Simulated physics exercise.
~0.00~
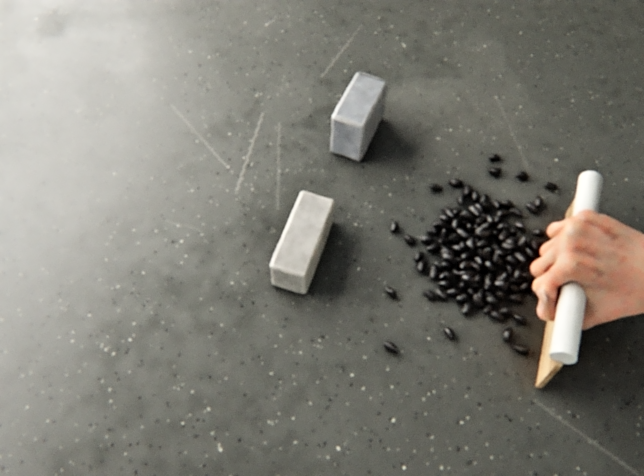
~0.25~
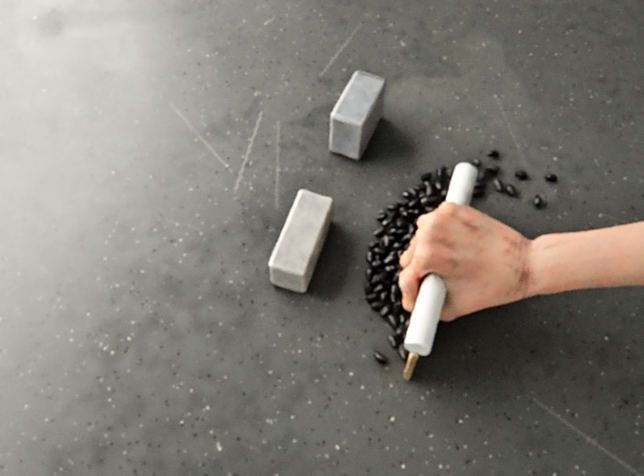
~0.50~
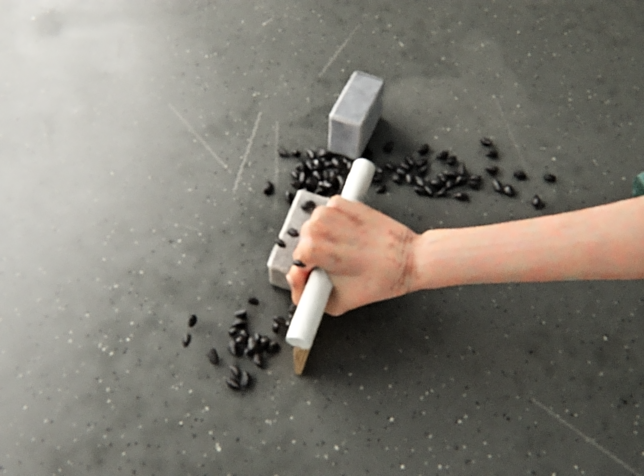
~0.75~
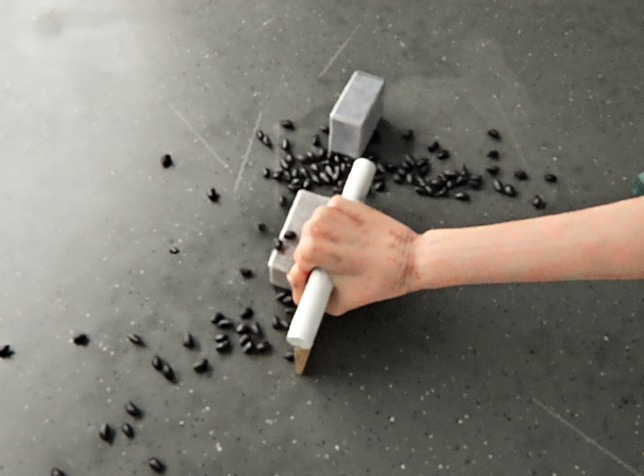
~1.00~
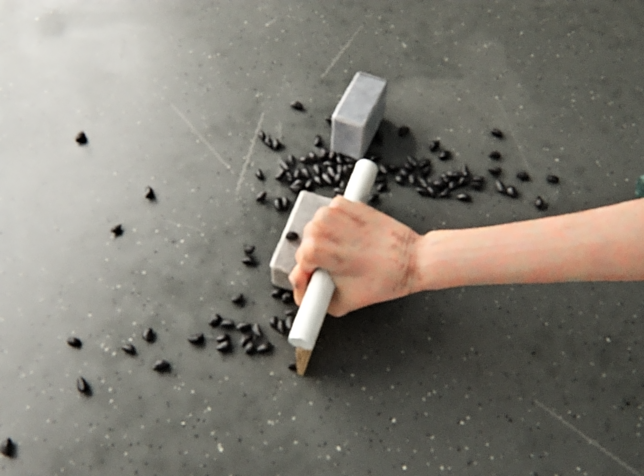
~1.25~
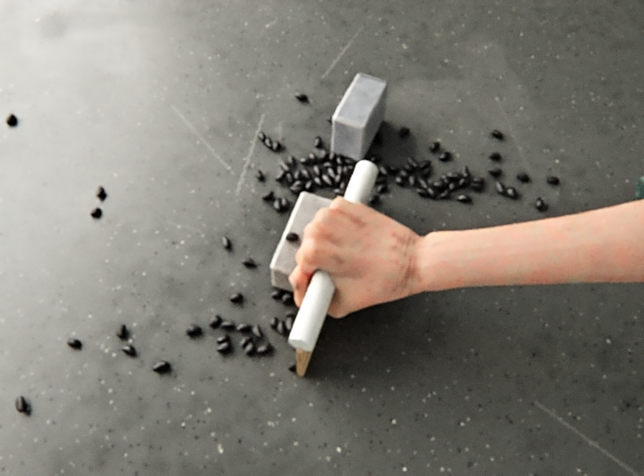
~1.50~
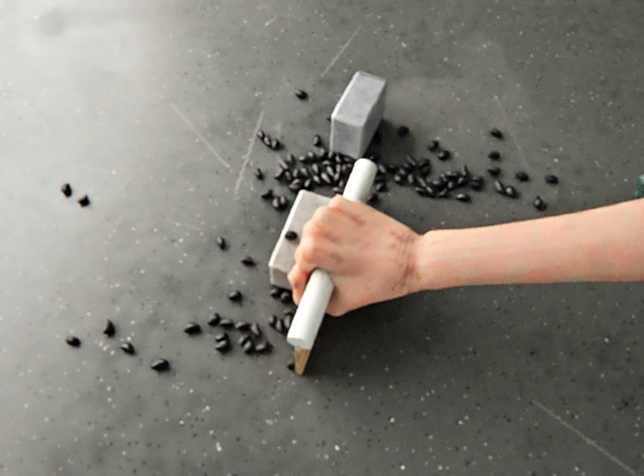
Hand with a white-handled scraper pushing black beans left against two grey blocks, then stopping as some scatter beyond and most stay behind.
